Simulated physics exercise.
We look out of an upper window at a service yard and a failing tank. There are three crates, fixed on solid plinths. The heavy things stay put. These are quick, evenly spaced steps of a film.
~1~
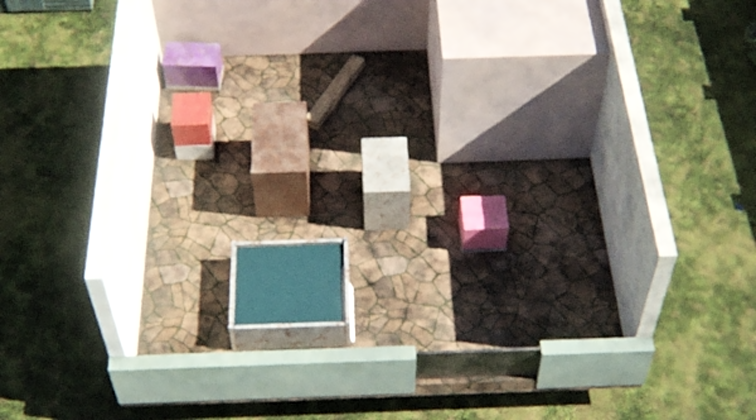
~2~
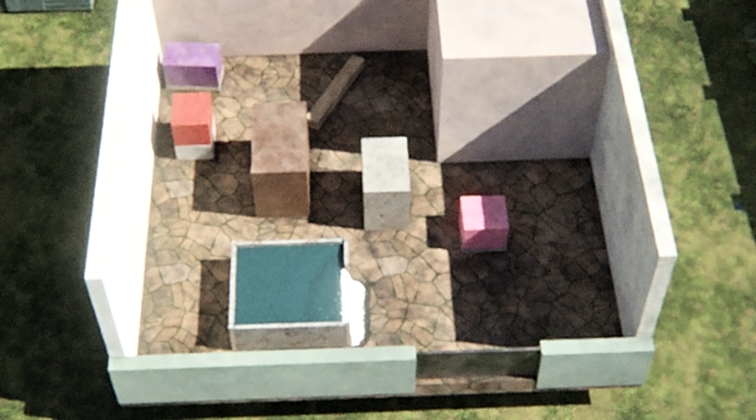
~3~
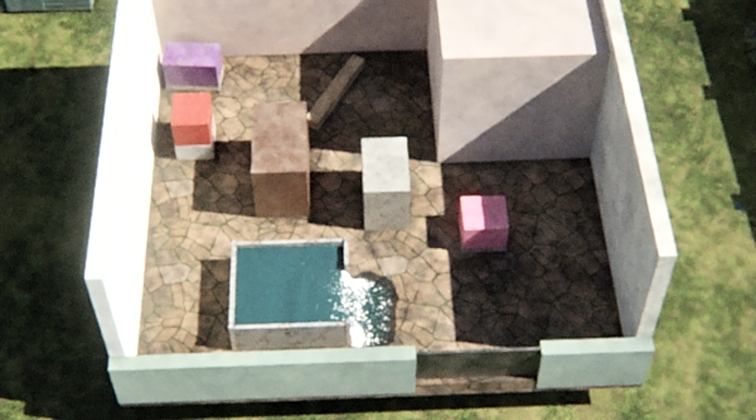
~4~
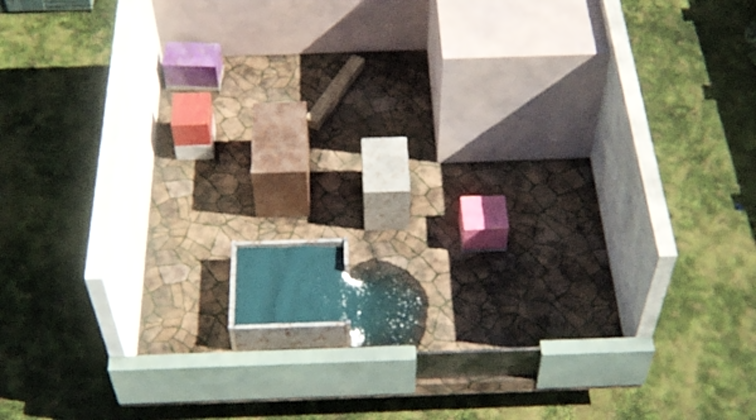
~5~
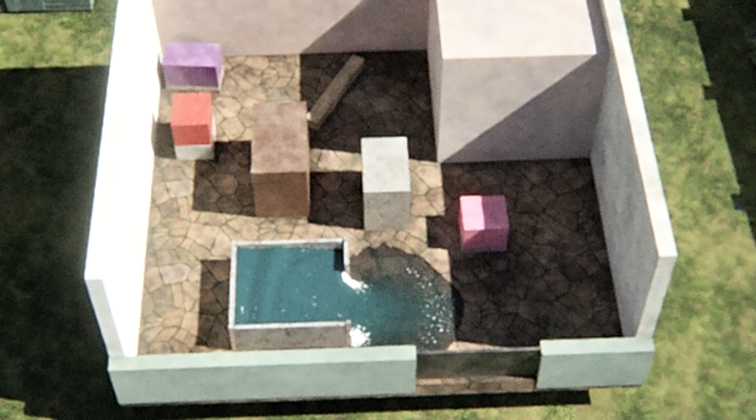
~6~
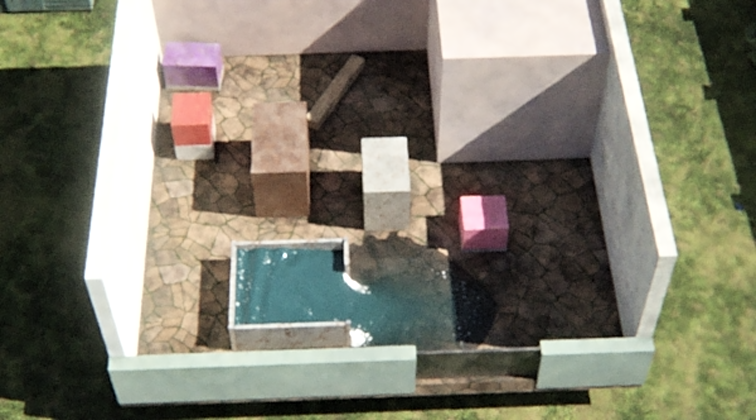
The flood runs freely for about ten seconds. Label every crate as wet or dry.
Pink crate: Wet; red crate: Dry; purple crate: Dry.
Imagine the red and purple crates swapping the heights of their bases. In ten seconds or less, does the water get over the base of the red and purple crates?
After the swap the red crate avoids the flood while the purple crate avoids the flood.
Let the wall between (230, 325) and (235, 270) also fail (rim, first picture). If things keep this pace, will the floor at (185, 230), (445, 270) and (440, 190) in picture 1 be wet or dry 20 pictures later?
Order as asked: Swamped, untouched, untouched.
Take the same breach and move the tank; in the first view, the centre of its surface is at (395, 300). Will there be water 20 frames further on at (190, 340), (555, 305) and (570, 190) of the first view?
Results in order - left untouched, swamped, swamped.
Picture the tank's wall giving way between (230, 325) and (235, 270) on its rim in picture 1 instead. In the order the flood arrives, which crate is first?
The crate marked red.
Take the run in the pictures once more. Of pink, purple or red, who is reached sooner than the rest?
First to get wet: The one in pink.
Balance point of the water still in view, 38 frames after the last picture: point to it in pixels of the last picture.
About (465, 268) in the last view.
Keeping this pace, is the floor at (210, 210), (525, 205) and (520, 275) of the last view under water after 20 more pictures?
First spared, second spared, third inundated.
A moment on, water covers 25 % of the floor; the pink crate water round its plinth, the red crate not reached, the purple crate not reached.
Next, water covers 30 % of the floor; the pink crate water round its plinth, the red crate not reached, the purple crate not reached.
Then, water covers 35 % of the floor; the pink crate water round its plinth, the red crate not reached, the purple crate not reached.
Later, water covers 45 % of the floor; the pink crate water round its plinth, the red crate not reached, the purple crate not reached.
In the end, water covers 60 % of the floor; the pink crate was topped, the red crate stayed above the water, the purple crate stayed above the water.
